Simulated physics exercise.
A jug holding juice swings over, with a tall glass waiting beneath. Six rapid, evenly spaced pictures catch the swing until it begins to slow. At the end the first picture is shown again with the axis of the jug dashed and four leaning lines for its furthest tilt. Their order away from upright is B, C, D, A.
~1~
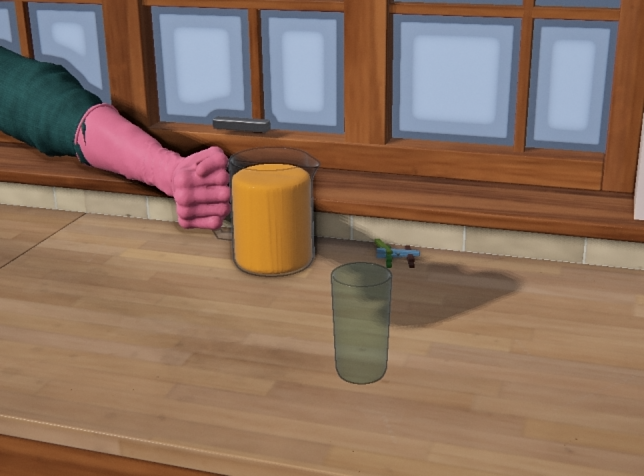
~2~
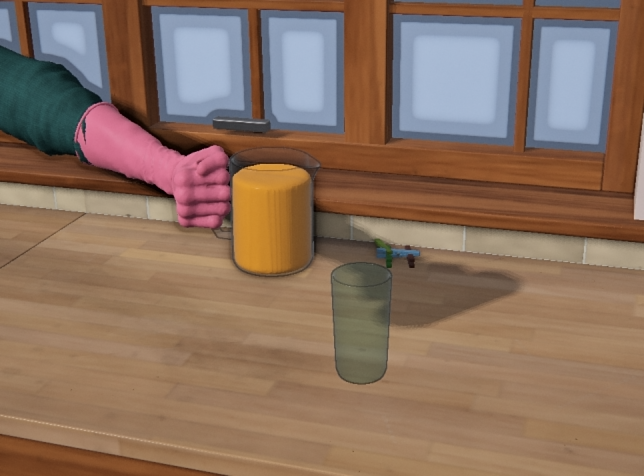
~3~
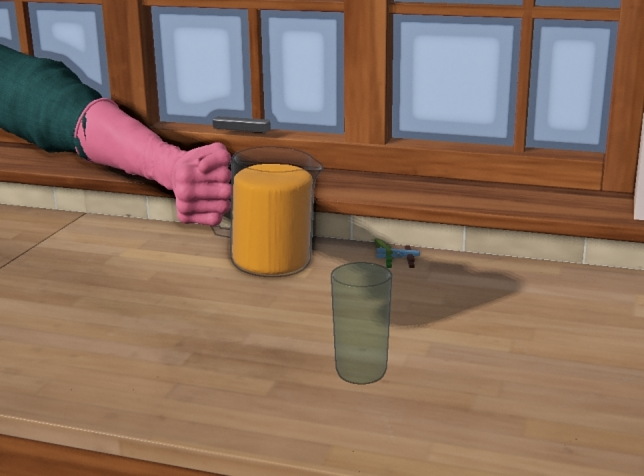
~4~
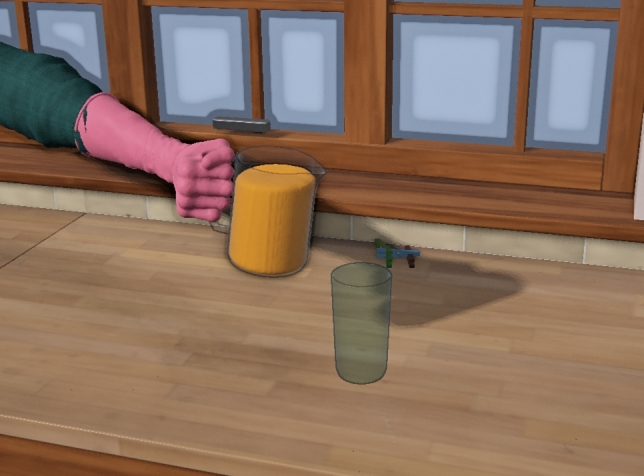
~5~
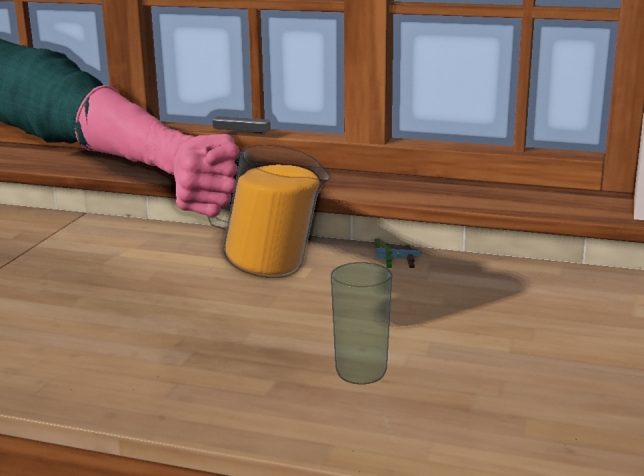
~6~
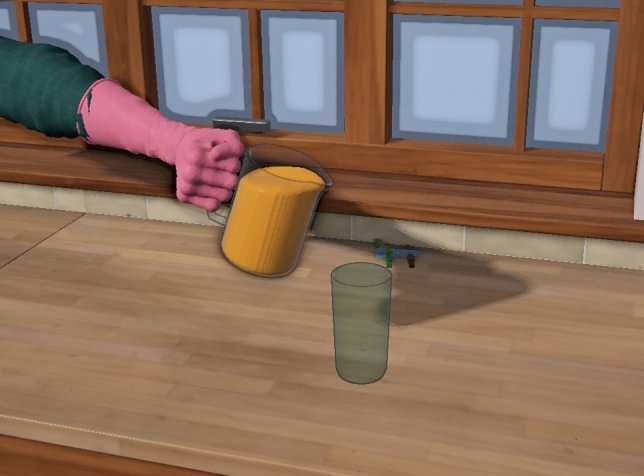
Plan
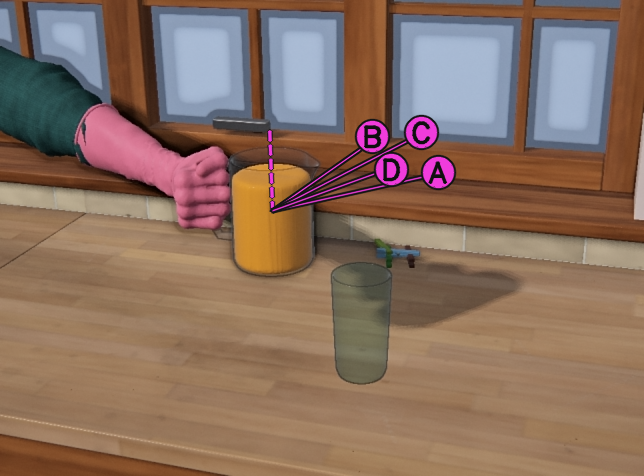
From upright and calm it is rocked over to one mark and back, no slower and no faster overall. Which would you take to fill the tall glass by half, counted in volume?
C works best here.
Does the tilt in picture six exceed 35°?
No, it does not.
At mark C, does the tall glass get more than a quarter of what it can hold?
Yes.
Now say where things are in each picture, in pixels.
Upright, lip at (318, 165); rim of the tall glass round (361, 274); nothing has left yet.
Upright, lip at (319, 166); nothing has left yet.
Tipped about 4°, lip at (321, 168); nothing has left yet.
Tipped about 8°, lip at (324, 172); nothing has left yet.
Tipped about 13°, lip at (328, 178); nothing has left yet.
Tipped about 18°, lip at (332, 184); nothing has left yet.
On the marked copy, A at (422, 177); B at (360, 149); C at (406, 141); D at (374, 173).
For mark A, the tall glass ends with about 84 % of what it can hold; 3 % of the juice is spilt.
For mark B, the tall glass ends with about 37 % of what it can hold.
For mark C, the tall glass ends with about 51 % of what it can hold.
For mark D, the tall glass ends with about 66 % of what it can hold.
